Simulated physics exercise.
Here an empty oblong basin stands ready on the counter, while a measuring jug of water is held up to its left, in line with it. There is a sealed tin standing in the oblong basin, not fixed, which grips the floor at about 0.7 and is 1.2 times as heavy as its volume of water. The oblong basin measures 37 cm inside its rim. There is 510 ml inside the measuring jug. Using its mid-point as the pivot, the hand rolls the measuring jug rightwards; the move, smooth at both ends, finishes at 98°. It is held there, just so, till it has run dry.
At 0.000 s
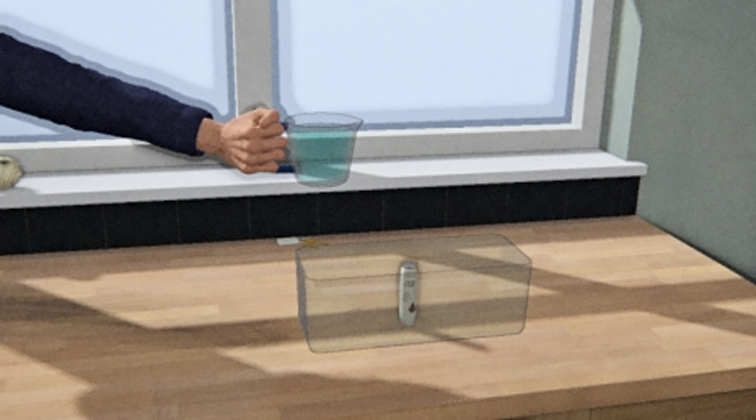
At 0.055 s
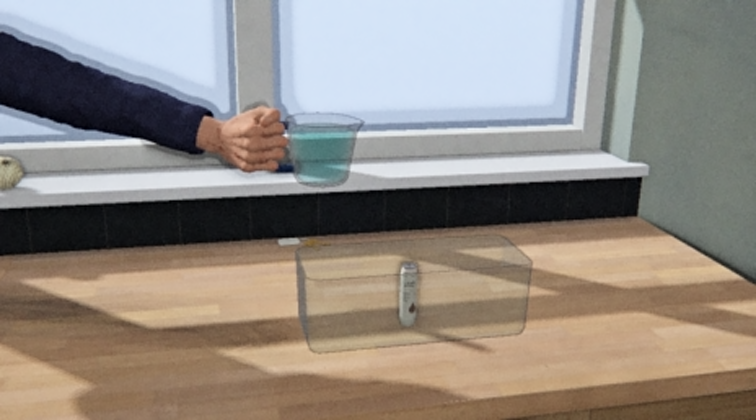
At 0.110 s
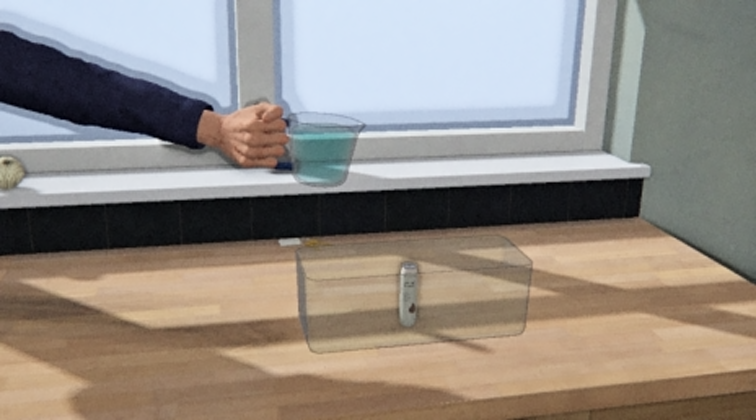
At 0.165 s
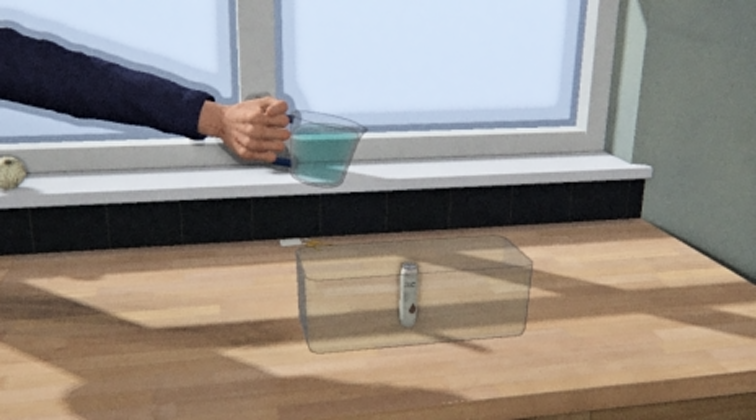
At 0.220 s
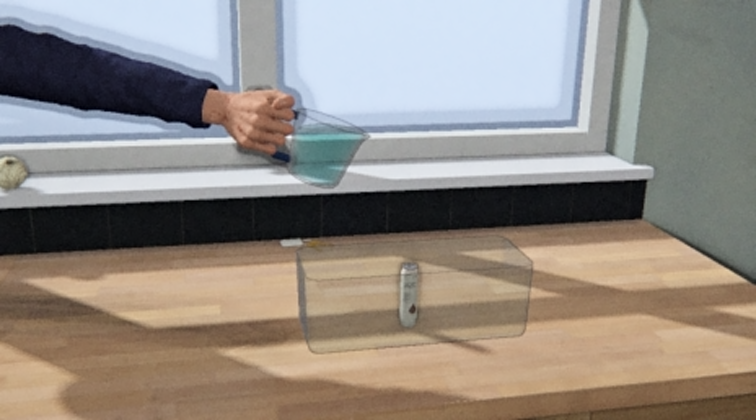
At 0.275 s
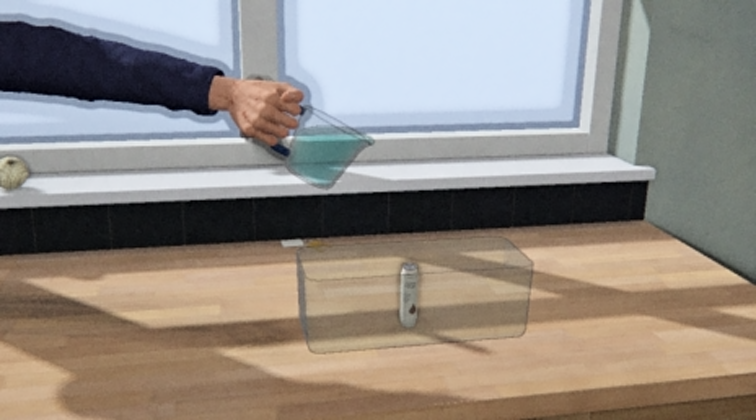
A hand tilts a clear jug of blue-green water rightwards above an oblong basin.
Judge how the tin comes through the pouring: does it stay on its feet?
No, it tips.
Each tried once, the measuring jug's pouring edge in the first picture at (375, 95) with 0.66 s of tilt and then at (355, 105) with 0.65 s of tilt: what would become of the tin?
Try 1: Still standing; try 2: Tipped over.
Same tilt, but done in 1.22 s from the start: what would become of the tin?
With that tilt, the tin tips.
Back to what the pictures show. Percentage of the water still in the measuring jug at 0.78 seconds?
Near 10 percent, more or less.
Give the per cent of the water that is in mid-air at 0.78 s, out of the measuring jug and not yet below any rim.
It comes to some 20 percent of the total.
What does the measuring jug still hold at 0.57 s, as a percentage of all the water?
Around 50 percent.
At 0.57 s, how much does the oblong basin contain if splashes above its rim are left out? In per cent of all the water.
I reckon close to 16 percent of it.
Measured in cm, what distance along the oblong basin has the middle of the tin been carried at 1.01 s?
It has moved some 7 cm.
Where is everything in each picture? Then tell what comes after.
In the first frame, it leans 0°; its right rim is at (364, 120); the water meets the walls at (289, 130) and (355, 127); the oblong basin's rim runs from (301, 265) to (517, 249); the tin's top is at (409, 268).
In the second frame, it leans 1°; its right rim is at (364, 121); the water meets the walls at (289, 129) and (355, 128).
In the third frame, it leans 5°; its right rim is at (366, 124); the water meets the walls at (290, 129) and (356, 129).
In the fourth frame, it leans 11°; its right rim is at (369, 128); the water meets the walls at (293, 129) and (359, 130).
In the fifth frame, it leans 19°; its right rim is at (371, 135); the water meets the walls at (294, 131) and (365, 131).
In the sixth frame, it leans 29°; its right rim is at (372, 143); the water meets the walls at (295, 134) and (366, 136); 2 per cent is over the edge.
By 0.57 s the tilt is 84° and 49 per cent is still to pour; the tin stands where it began.
By 0.78 s the tilt is 98° and 9 per cent is still to pour; the tin stands 1 cm from where it began.
By 1.01 s the tilt is 98° and 1 per cent is still to pour; the tin leans 33°.
By 1.25 s the tilt is 98° and 0 per cent is still to pour; the tin lies on its side.
At rest the tin lies on its side.
